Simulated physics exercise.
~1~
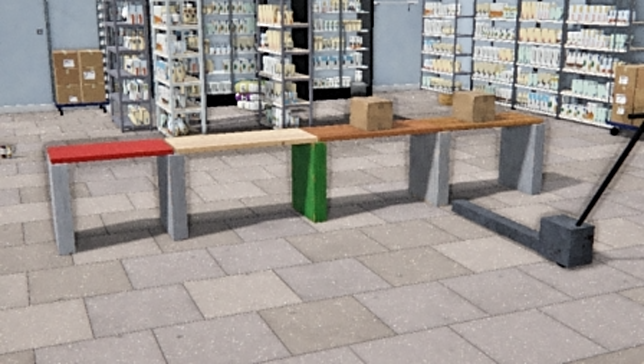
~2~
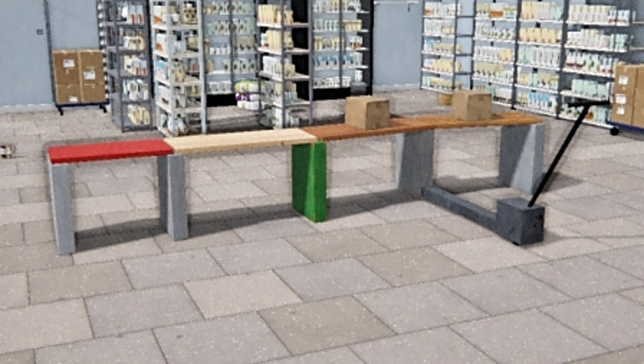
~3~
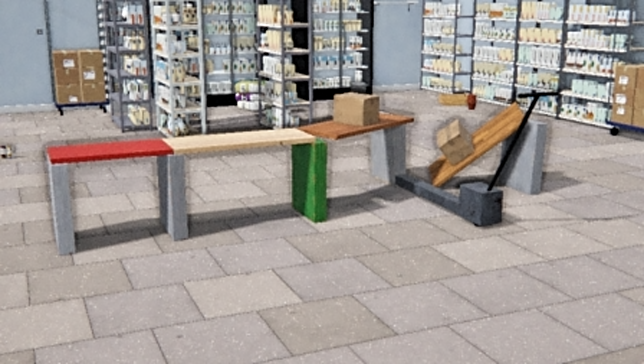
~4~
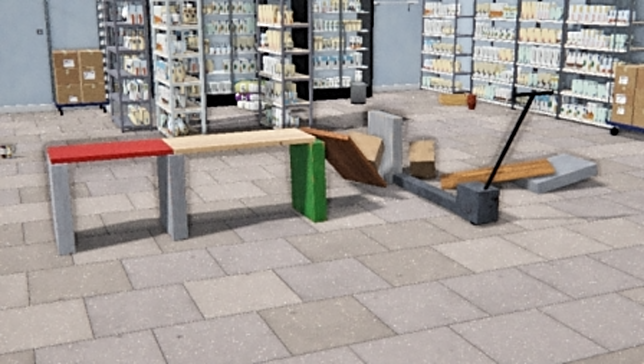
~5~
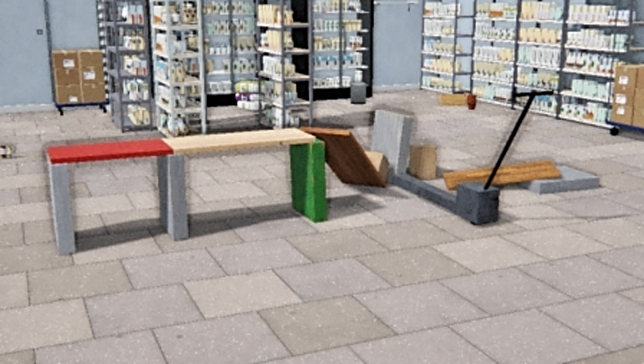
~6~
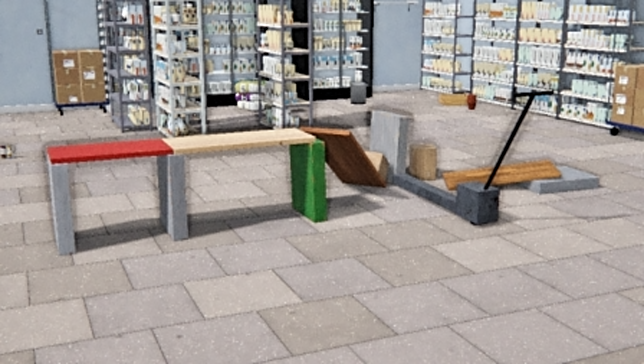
In this clip, a low jack slides leftward into the foot of an upright beneath a long row of boards, and the right-hand part collapses, spilling boards and cartons onto the paving, while the red board and green upright at left stay standing.
